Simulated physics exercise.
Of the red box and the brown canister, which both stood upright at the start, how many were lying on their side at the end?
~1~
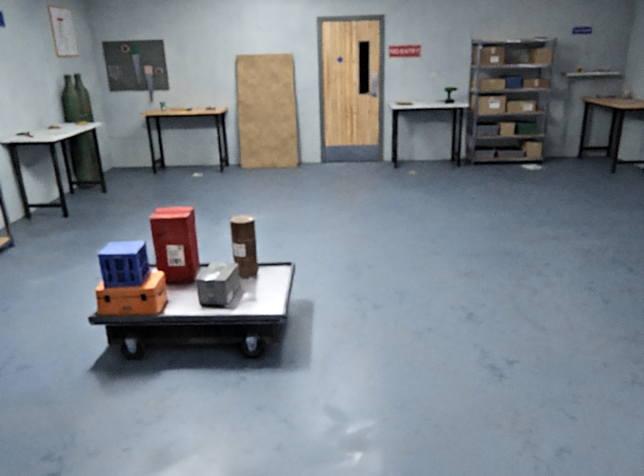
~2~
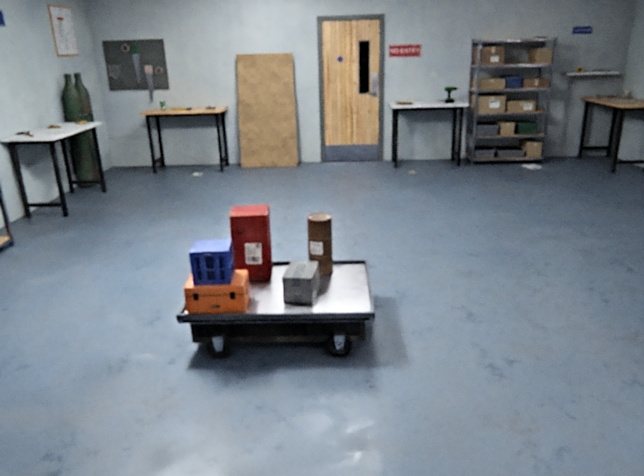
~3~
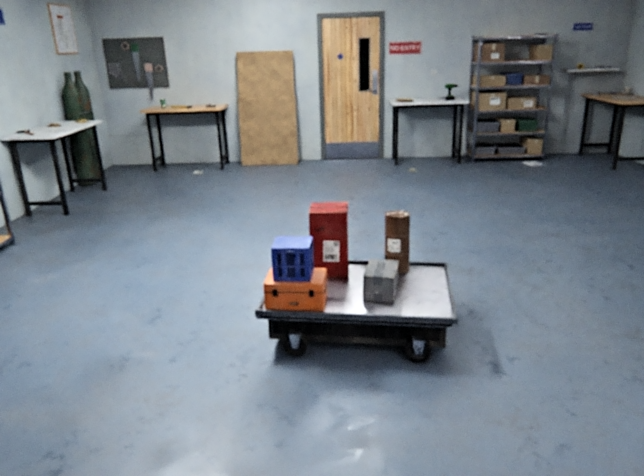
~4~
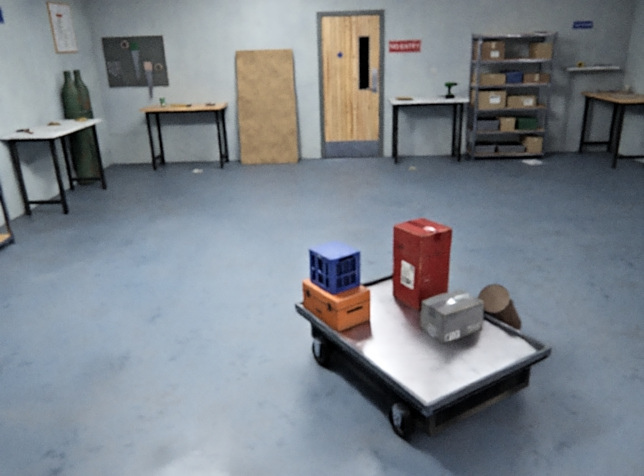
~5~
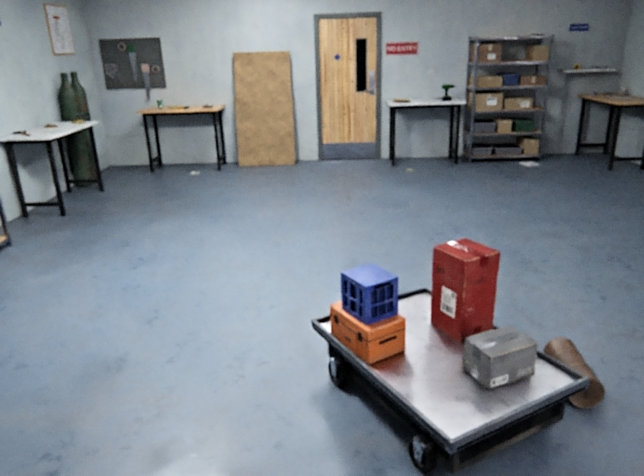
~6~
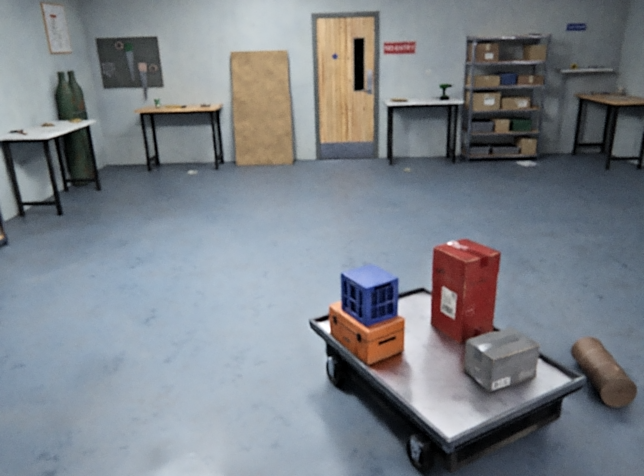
One of them was lying on its side, the brown canister, which ended up on the floor beside the cart, while the red box still stood upright.
